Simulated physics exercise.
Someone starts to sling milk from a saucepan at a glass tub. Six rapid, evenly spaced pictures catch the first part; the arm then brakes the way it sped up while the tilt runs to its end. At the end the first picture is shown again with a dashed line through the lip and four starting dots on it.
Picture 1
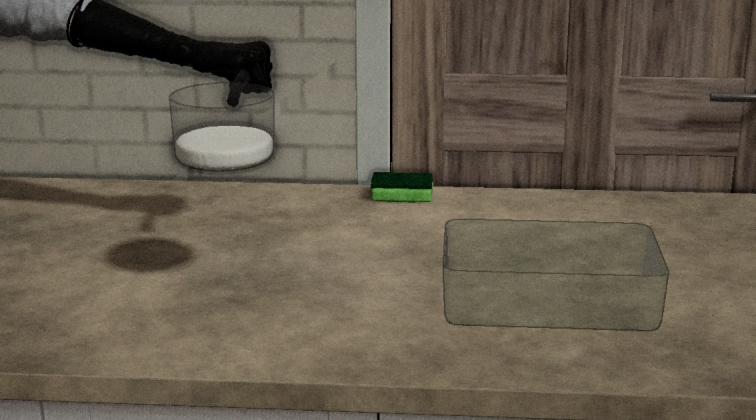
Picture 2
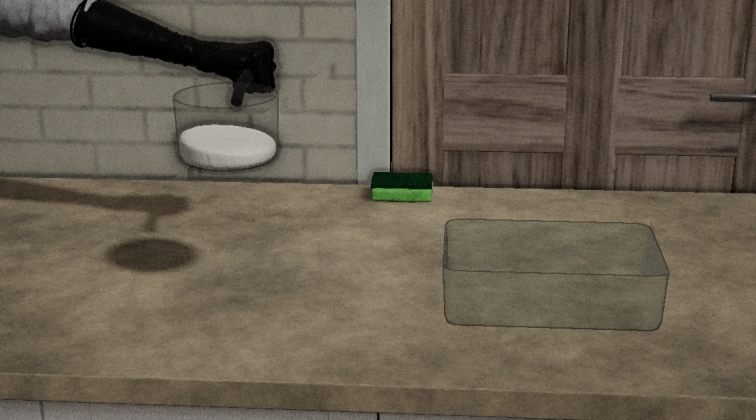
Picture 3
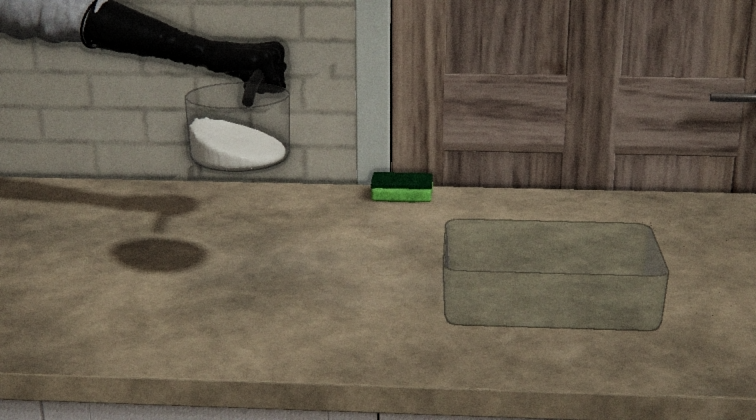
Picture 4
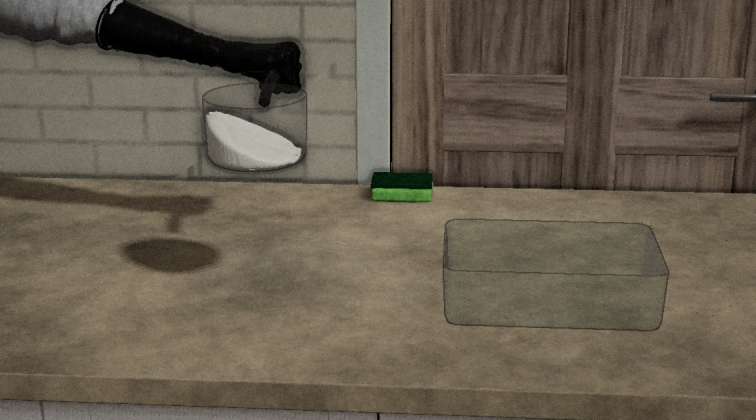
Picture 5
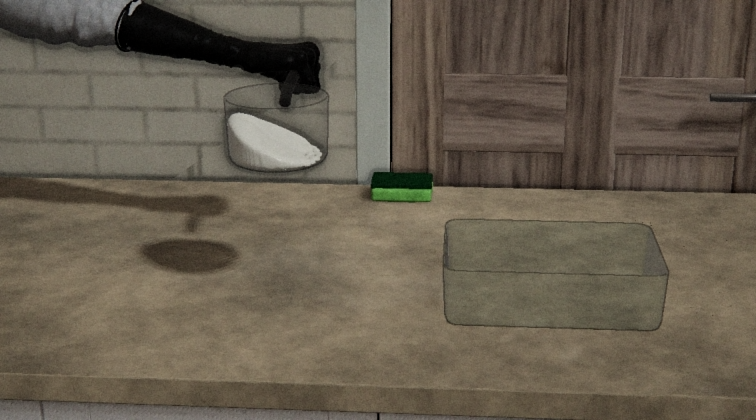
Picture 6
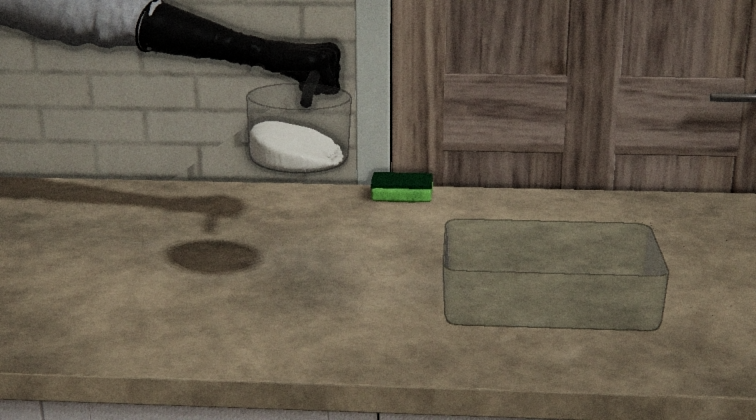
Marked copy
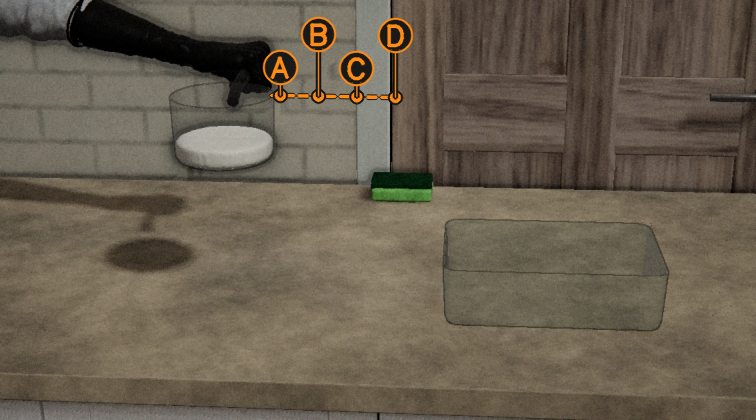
Above a kitchen counter, a black-gloved hand moves a clear container of sloshing milk right.
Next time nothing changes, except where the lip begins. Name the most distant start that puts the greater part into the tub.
That is spot B.
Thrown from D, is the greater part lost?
No, that is safe.
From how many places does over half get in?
Three.
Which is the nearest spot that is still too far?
Here it is spot A.
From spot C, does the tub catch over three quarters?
Yes, clearly.
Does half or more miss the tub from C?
No.
On the marked copy, A at (280, 95); B at (318, 96); C at (356, 96); D at (395, 97).
With A, about 25 % lands in the tub, 71 % falls short and 4 % goes beside or beyond.
With B, about 77 % lands in the tub, 16 % falls short and 7 % goes beside or beyond.
With C, about 90 % lands in the tub, 4 % falls short and 6 % goes beside or beyond.
With D, about 91 % lands in the tub, 2 % falls short and 6 % goes beside or beyond.
